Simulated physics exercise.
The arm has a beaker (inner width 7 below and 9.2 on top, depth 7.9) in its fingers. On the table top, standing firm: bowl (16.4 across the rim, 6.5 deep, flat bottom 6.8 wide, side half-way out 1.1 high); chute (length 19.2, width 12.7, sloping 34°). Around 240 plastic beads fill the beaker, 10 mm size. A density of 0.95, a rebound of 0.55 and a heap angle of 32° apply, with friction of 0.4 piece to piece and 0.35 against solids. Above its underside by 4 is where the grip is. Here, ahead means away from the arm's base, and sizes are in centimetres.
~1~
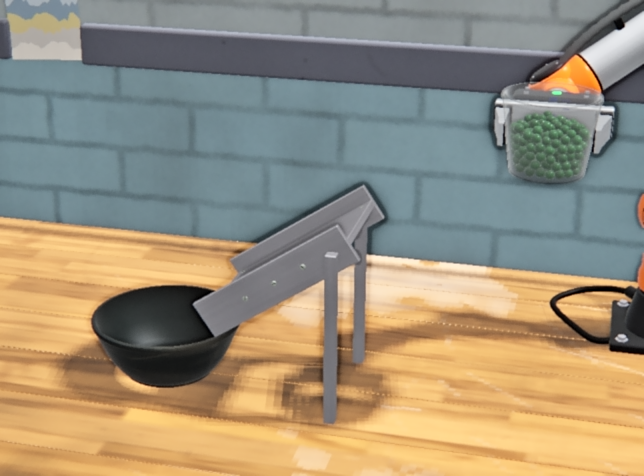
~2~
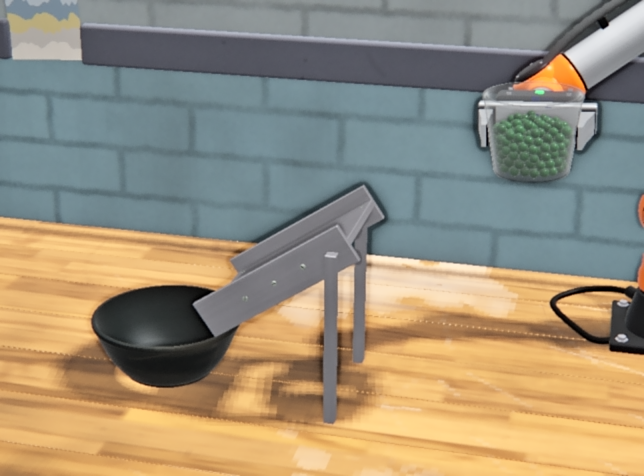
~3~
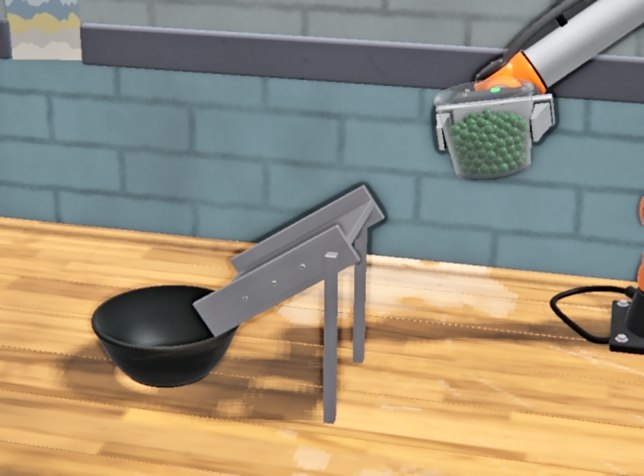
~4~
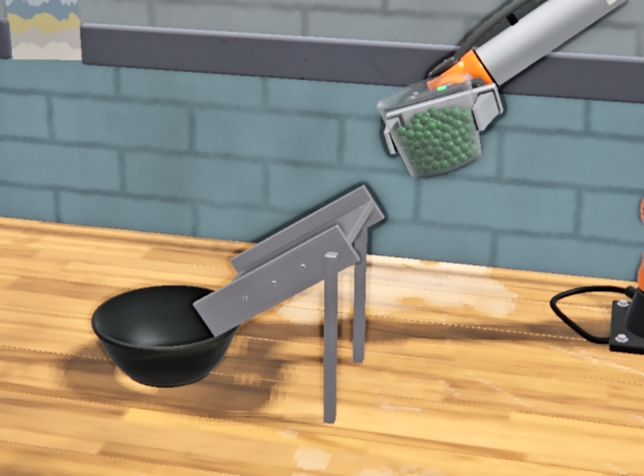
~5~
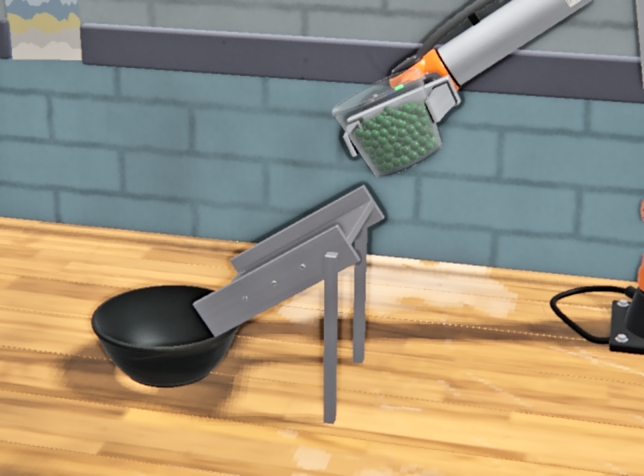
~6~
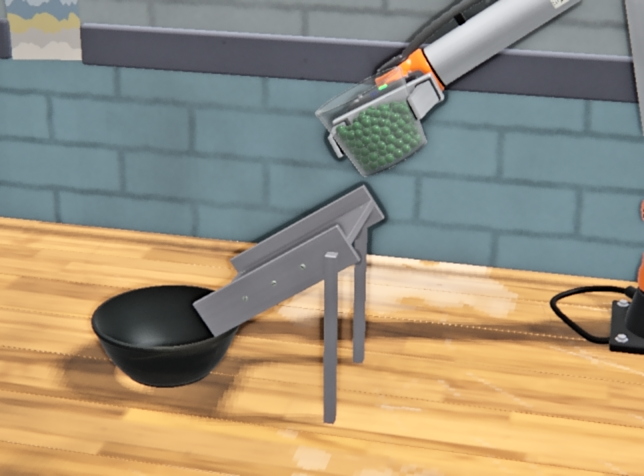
On a pale wooden tabletop before a blue-grey brick wall, the scene is seen from a fixed view slightly above. A black bowl sits at left under the low end of a sloping grey metal chute on legs, while a grey-and-orange robotic arm at upper right grips a clear container of green beads. The arm carries the container leftward above the chute, gradually tilting it to the left.
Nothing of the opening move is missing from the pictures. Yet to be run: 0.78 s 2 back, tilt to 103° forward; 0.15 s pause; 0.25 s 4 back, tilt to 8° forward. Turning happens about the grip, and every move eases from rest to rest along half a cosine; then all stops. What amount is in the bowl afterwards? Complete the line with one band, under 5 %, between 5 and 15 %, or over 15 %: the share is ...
The share is over 15 %.
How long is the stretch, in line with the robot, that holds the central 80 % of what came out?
8 cm.
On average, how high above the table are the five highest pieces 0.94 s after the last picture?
30 cm, roughly.
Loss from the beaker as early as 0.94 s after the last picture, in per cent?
Roughly 70 percent.
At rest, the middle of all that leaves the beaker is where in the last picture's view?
Middle point: About (154, 353).
Then, 0.47 s later, tilted 78° forward, highest piece 34 above the table; 236 in the beaker.
Then, 0.94 s later, tilted 102° forward, highest piece 30 above the table; 75 in the beaker, 55 in the bowl, 106 on the chute or in flight.
Then, 1.38 s later, tilted 8° forward, highest piece 30 above the table; 191 in the bowl, 41 in the beaker, 4 on the chute or in flight.
Then, 2.43 s later, tilted 8° forward, highest piece 30 above the table; 194 in the bowl, 41 in the beaker, 1 on the table or floor.
At rest, 194 in the bowl, 41 in the beaker, 1 on the table or floor. That is 82 % in the bowl.
